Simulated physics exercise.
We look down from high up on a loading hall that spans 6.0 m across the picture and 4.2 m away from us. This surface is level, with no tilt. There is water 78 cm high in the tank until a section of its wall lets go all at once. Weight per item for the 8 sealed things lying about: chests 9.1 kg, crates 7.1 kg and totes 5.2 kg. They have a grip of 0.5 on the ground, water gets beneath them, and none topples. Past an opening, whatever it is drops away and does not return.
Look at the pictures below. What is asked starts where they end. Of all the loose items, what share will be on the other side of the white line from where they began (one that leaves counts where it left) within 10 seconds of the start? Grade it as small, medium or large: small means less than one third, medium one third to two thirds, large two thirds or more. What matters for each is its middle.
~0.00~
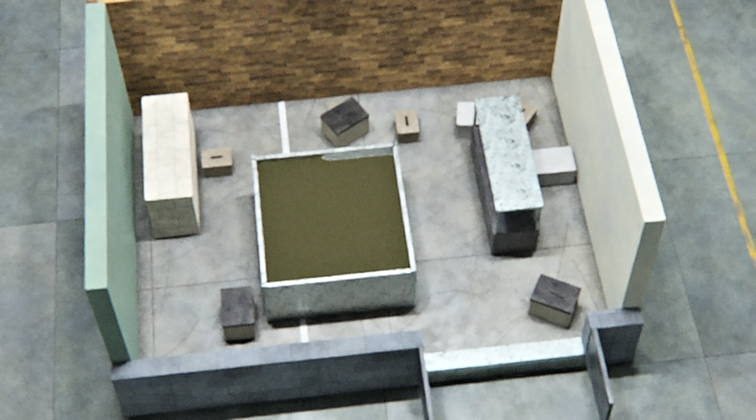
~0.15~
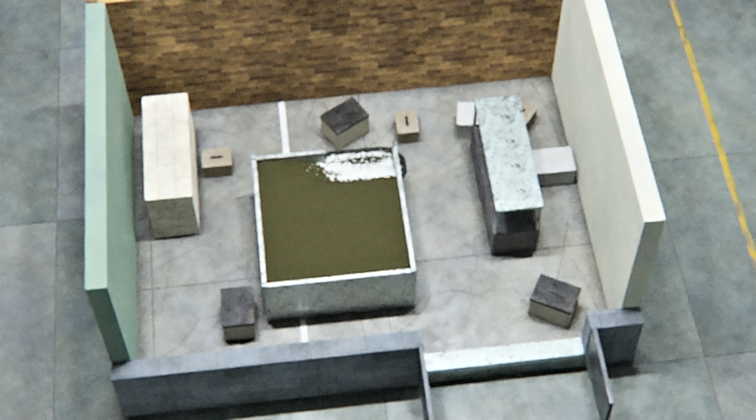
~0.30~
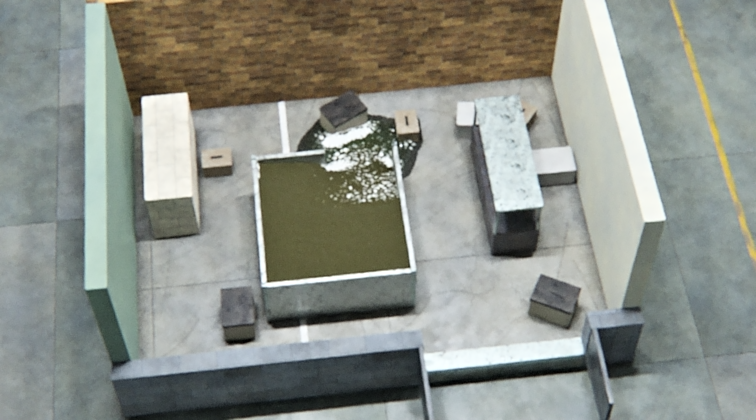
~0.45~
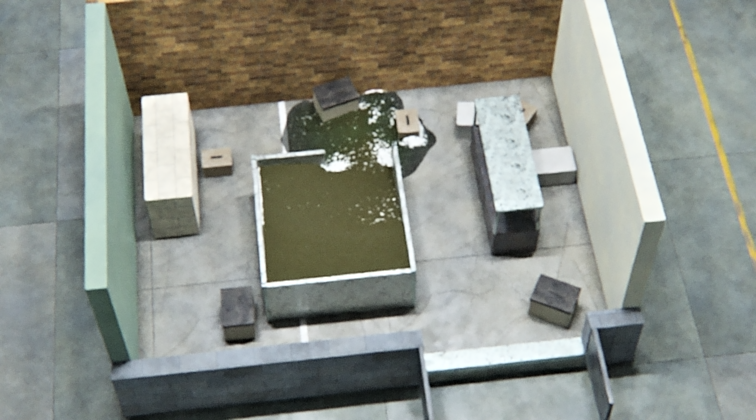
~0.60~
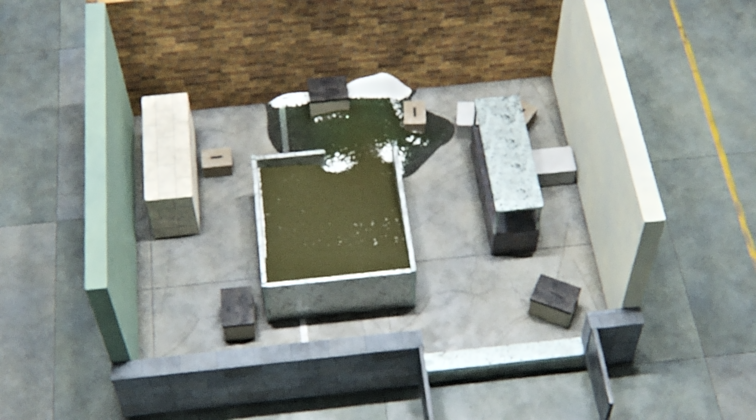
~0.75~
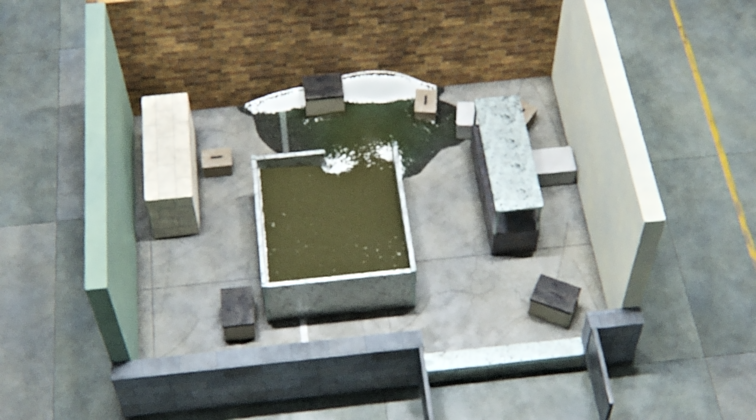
I would call it medium.
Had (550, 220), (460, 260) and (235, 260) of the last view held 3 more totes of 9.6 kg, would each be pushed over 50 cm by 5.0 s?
Listed order: Above the mark, below the mark and above the mark.
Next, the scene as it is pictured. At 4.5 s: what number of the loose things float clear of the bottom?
The count is 7.
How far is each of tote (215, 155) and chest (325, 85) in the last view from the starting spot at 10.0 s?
In that order: 350 cm, 350 cm.
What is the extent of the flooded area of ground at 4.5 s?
That flooded area is roughly 21 m2.
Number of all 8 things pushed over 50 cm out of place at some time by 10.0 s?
Count: 8.
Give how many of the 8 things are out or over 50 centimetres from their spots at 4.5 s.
Tally: 7.
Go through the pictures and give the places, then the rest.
In the first frame, a chest at (345, 115), on the bottom; a tote at (407, 121) rests on the ground; 3.5 m2 under water; 0 of 8 have shifted.
In the second frame, a chest at (345, 115) rests on the ground; a tote at (407, 121) rests on the ground; water covers 4.2 m2; 0 of 8 have shifted.
In the third frame, a chest at (343, 108), on the bottom, 12 cm from its start; a tote at (407, 121), on the bottom; 4.9 m2 under water; 1 of 8 have shifted.
In the fourth frame, a chest at (336, 92), on the bottom, 40 cm from its start; a tote at (408, 121), on the bottom; water covers 6.0 m2; 1 of 8 have shifted.
In the fifth frame, a chest at (328, 88) floats, 49 cm from its start; a tote at (415, 112), on the bottom, 18 cm from its start; 6.6 m2 under water; 2 of 8 have shifted.
In the sixth frame, a chest at (323, 86), afloat, 51 cm from its start; a tote at (426, 100), on the bottom, 44 cm from its start; water covers 7.0 m2; 2 of 8 have shifted.
After 2.0 s 1 of 8 are over the mark; 4 afloat.
After 4.5 s 1 of 8 are over the mark; 7 afloat.
After 7.0 s 2 of 8 are over the mark; 4 afloat.
After 10.0 s 3 of 8 are over the mark; 5 afloat.
